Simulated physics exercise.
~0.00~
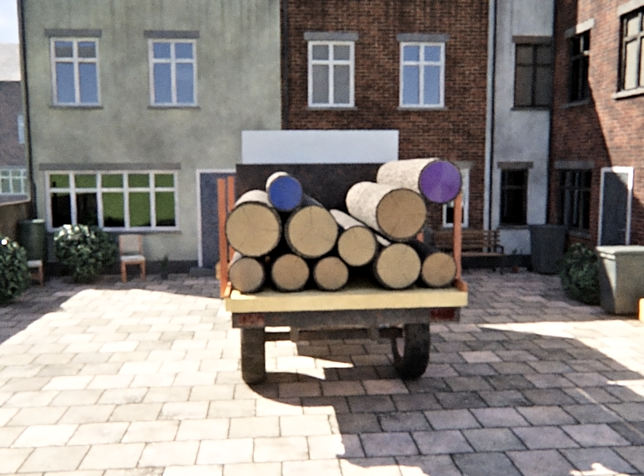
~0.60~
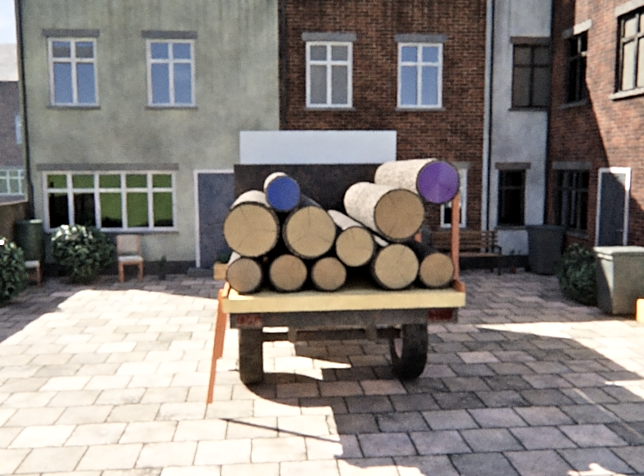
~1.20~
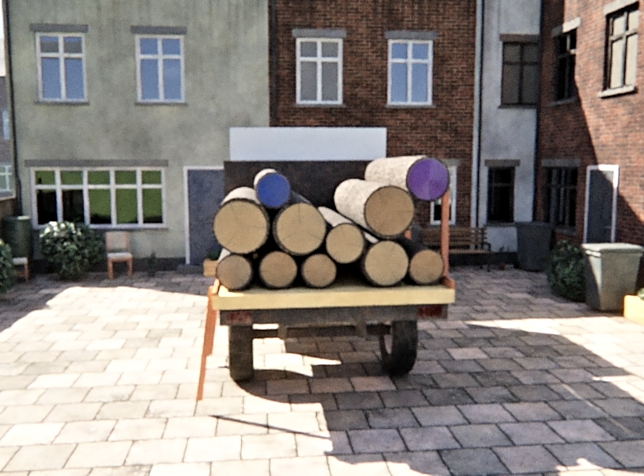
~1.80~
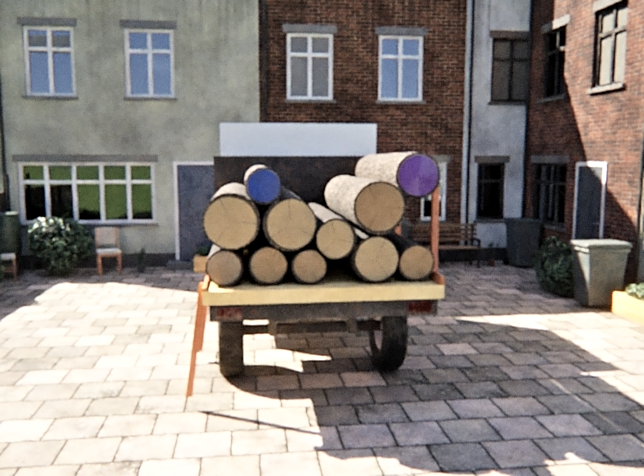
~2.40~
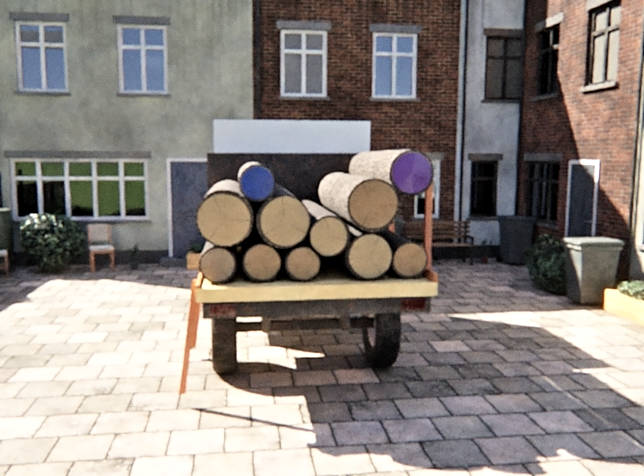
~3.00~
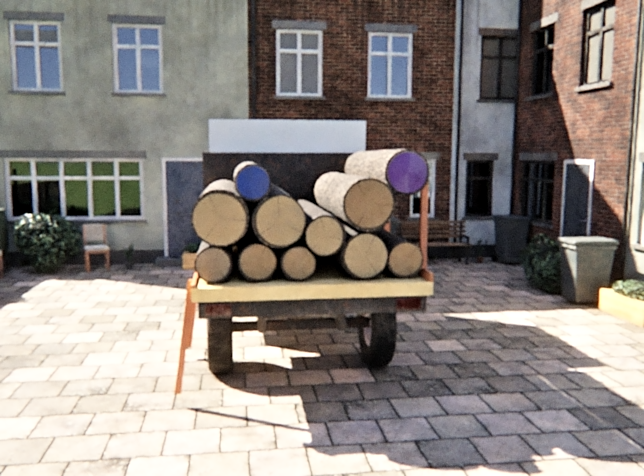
The left posts swing down on a flatbed lorry, but the stacked logs stay put.
